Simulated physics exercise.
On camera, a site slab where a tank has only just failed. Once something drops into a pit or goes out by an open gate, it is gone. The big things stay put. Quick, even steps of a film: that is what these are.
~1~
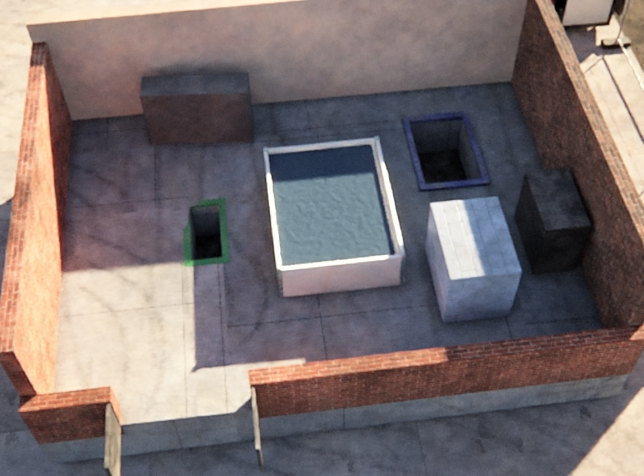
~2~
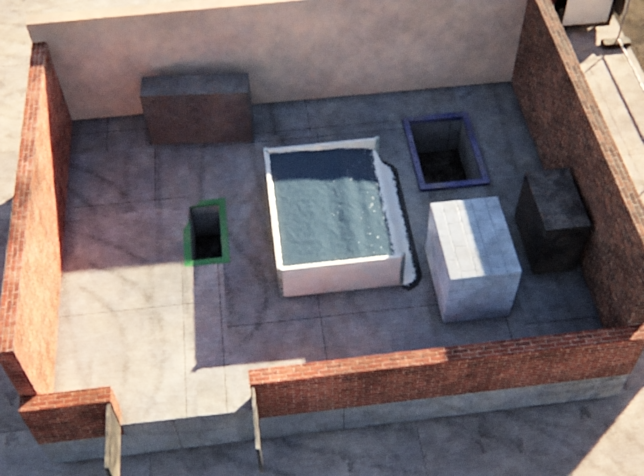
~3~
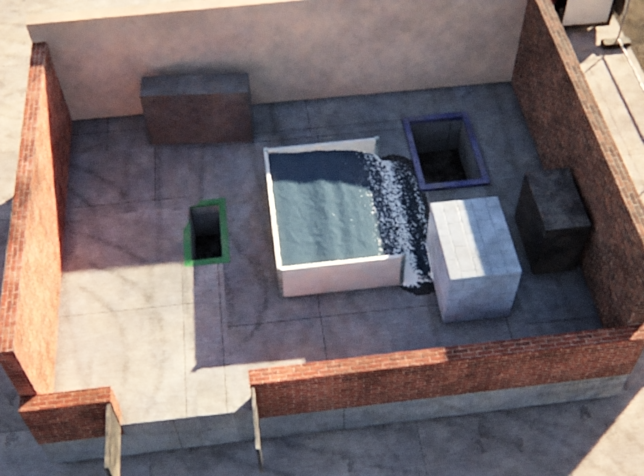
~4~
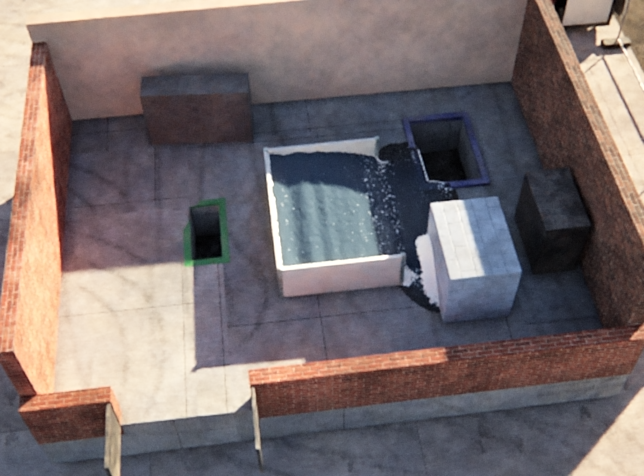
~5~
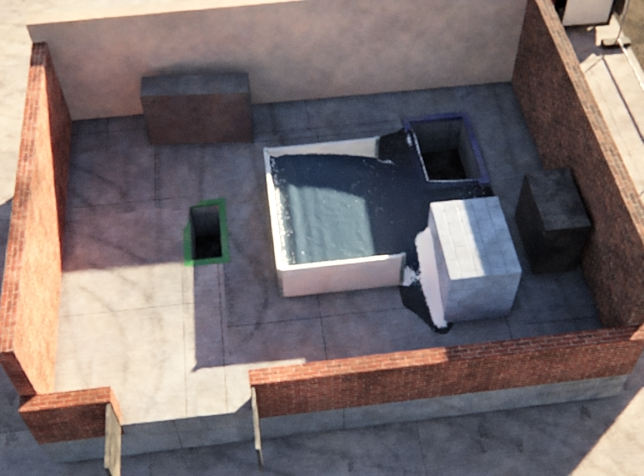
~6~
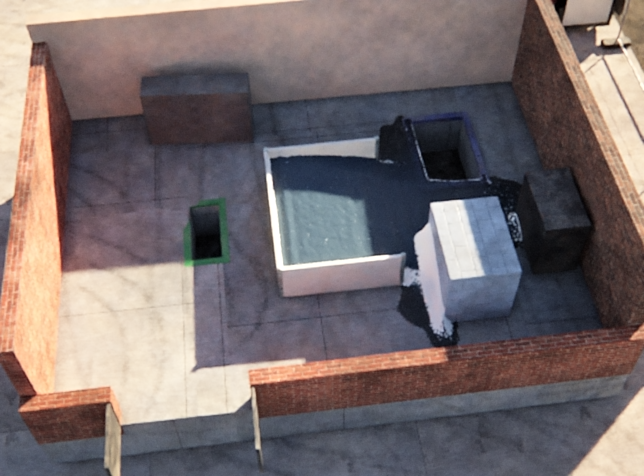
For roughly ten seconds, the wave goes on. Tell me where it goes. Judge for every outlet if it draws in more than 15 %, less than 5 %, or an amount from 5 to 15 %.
My call: The gate draws in less than 5 %; the green pit draws in less than 5 %; the blue pit draws in more than 15 %.
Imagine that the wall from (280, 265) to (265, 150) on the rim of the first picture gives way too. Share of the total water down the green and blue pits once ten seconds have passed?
Lab note - share by pit: Green 50 %, blue 0 %.
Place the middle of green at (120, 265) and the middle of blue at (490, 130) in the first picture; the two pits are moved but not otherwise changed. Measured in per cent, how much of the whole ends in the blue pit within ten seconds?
Roughly 40 per cent ends up in the blue pit.
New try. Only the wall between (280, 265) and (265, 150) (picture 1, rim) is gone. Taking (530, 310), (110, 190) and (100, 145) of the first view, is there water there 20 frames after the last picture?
Unsoaked, then soaked, then soaked.
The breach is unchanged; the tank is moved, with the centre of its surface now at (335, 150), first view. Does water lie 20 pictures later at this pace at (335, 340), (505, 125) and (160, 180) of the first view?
One after the other: Dry, flooded, clear.
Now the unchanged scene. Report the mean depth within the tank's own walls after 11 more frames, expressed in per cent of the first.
About 30 per cent.
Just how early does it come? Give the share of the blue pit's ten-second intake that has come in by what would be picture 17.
Some 55 in a hundred.
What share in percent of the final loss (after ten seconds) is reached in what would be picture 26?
Near 65 %.
A moment on, water covers 20 % of the floor; the gate 0 %, the green pit 0 %, the blue pit 9 %.
Next, water covers 35 % of the floor; the gate 0 %, the green pit 0 %, the blue pit 17 %.
Then, water covers 50 % of the floor; the gate 0 %, the green pit 0 %, the blue pit 23 %.
Later, water covers 75 % of the floor; the gate 1 %, the green pit 0 %, the blue pit 28 %.
In the end, water covers 95 % of the floor; the gate 2 %, the green pit 2 %, the blue pit 31 %.
